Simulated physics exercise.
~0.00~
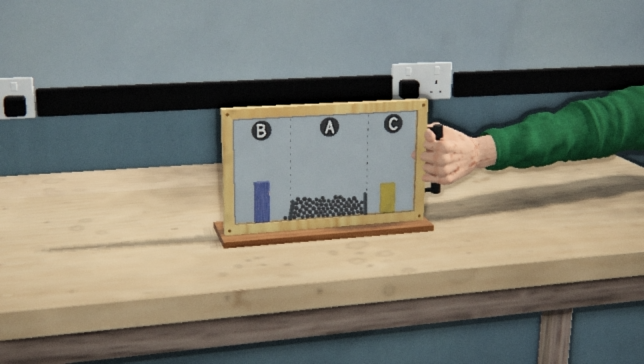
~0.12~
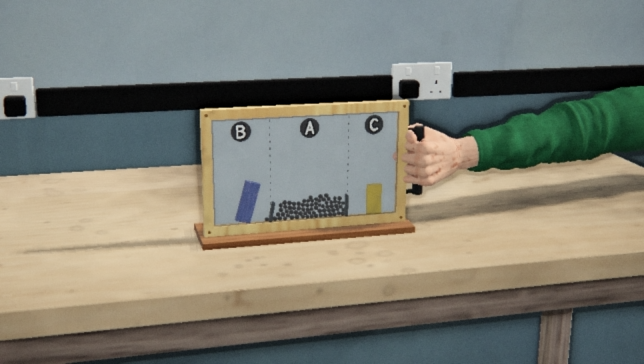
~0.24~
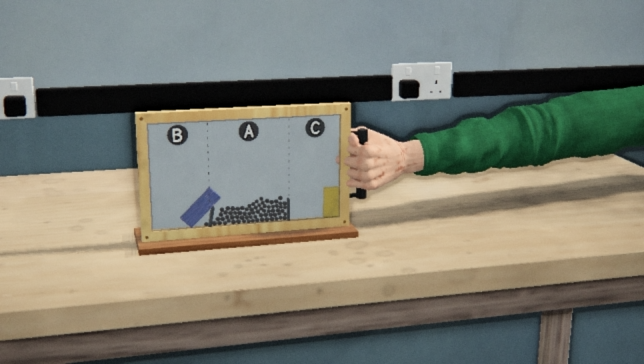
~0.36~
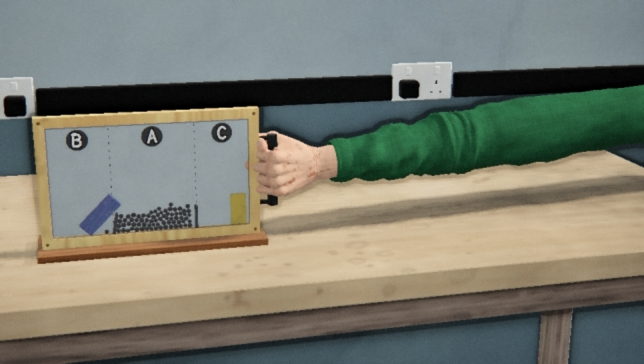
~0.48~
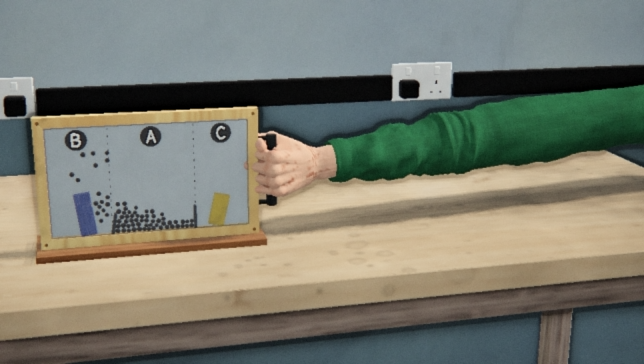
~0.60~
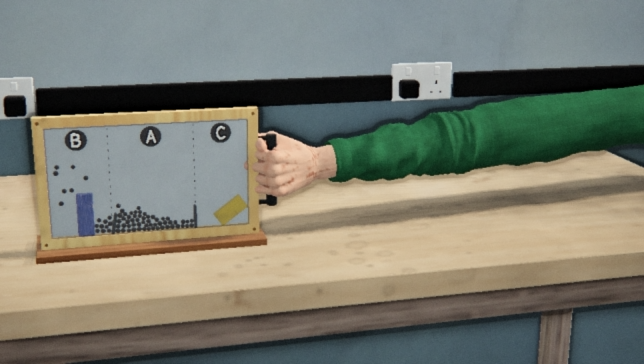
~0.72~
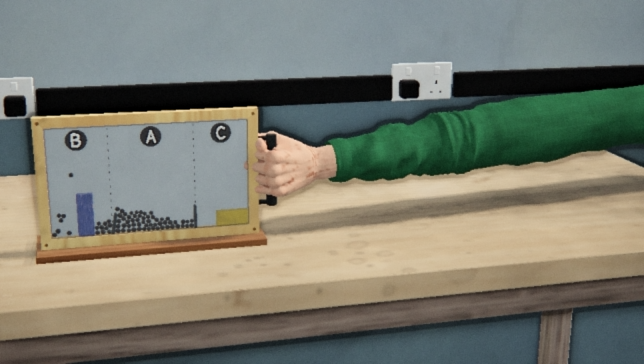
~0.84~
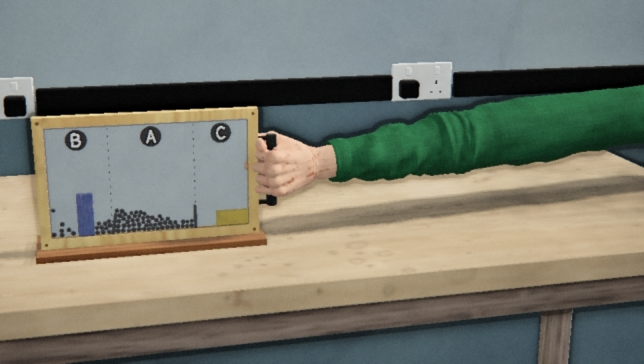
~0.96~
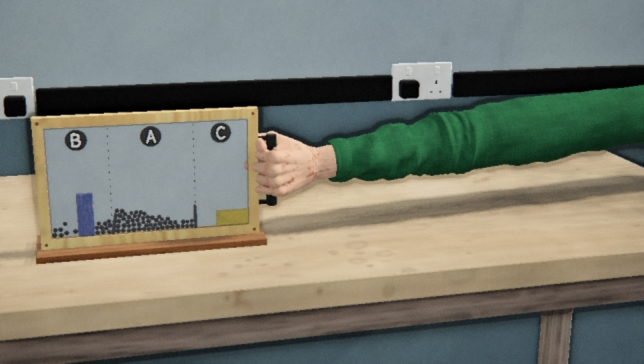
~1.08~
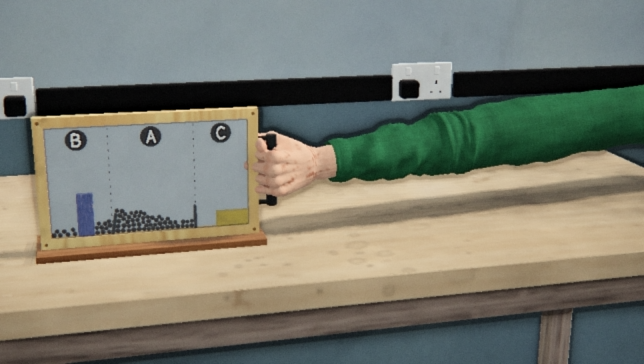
On a pale wooden bench against a blue-grey wall with sockets, seen from the front and slightly above, stands a flat wood-framed case with a clear window. Inside, strips lettered B, A and C hold a blue block at left, a heap of small black beads in the middle and a yellow block at right. A green-sleeved hand slides the case left, and the blue block leans over towards the heap. As the case stops, beads fly up leftward, the blue block swings upright and the yellow one topples. Finally, most beads rest in A, some in B, none in C.
